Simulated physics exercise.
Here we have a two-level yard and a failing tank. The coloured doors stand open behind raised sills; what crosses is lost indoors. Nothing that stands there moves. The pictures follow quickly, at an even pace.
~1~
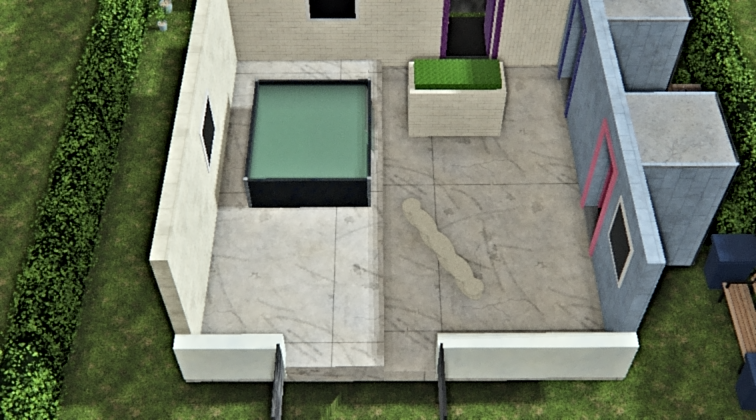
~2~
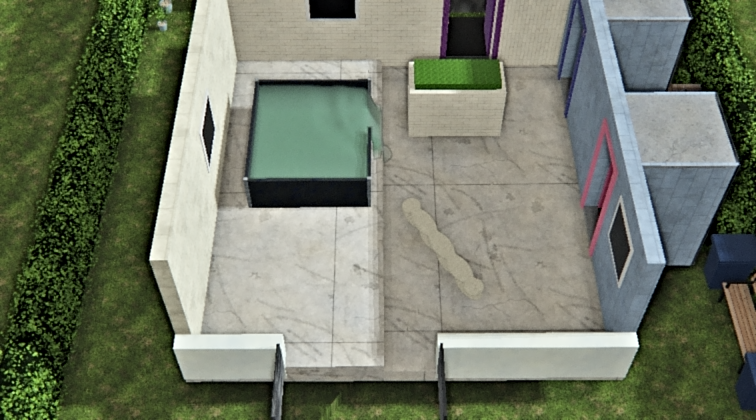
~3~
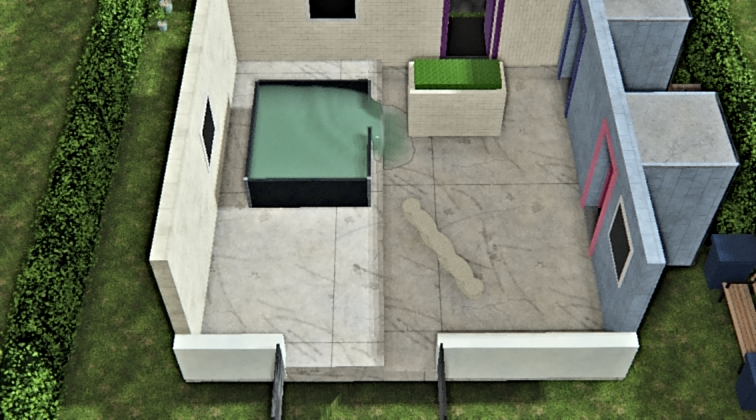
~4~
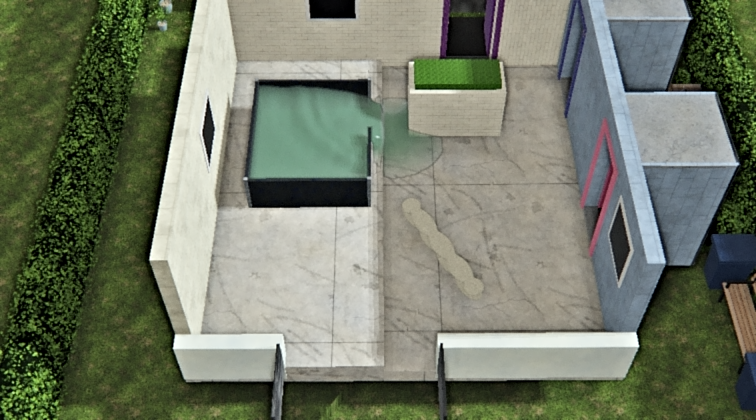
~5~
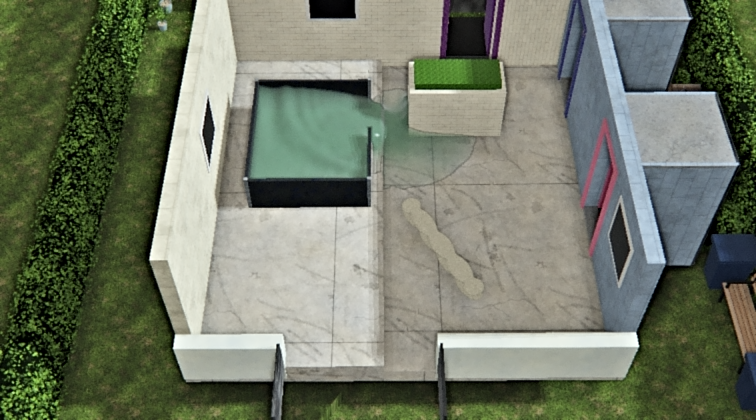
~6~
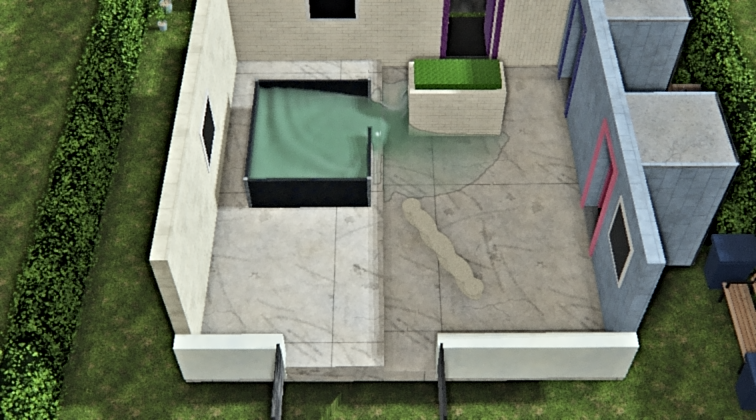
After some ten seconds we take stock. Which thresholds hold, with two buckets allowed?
One by one: The pink door floods; the purple door floods; the blue door floods.
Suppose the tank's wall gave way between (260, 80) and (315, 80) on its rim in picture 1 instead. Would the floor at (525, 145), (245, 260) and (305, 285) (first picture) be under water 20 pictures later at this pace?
As listed: Not flooded, flooded, dry.
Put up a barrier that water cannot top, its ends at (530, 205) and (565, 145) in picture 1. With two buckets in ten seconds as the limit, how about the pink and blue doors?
In short: The pink door lets less in; the blue door takes more.
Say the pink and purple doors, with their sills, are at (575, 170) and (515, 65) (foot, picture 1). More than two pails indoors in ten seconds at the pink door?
In short: Pink door takes more.
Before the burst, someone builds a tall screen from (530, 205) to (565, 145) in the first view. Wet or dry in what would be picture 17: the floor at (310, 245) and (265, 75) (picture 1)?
In turn: Not flooded, not flooded.
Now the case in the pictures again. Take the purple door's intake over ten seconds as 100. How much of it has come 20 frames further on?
I make it 30 per cent.
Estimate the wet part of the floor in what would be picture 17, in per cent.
Near 40 in a hundred.
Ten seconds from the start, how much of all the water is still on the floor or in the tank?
I make it 84 per cent.
A moment on, water covers 20 % of the floor; the pink door not reached, the purple door wet at the sill, nothing in, the blue door not reached.
Next, water covers 40 % of the floor; the pink door under two buckets in, the purple door under two buckets in, the blue door wet at the sill, nothing in.
Then, water covers 60 % of the floor; the pink door over two buckets in, the purple door over two buckets in, the blue door over two buckets in.
Later, water covers 65 % of the floor; the pink door over two buckets in, the purple door over two buckets in, the blue door far over two buckets in.
In the end, water covers 70 % of the floor; the pink door over two buckets in, the purple door over two buckets in, the blue door far over two buckets in.
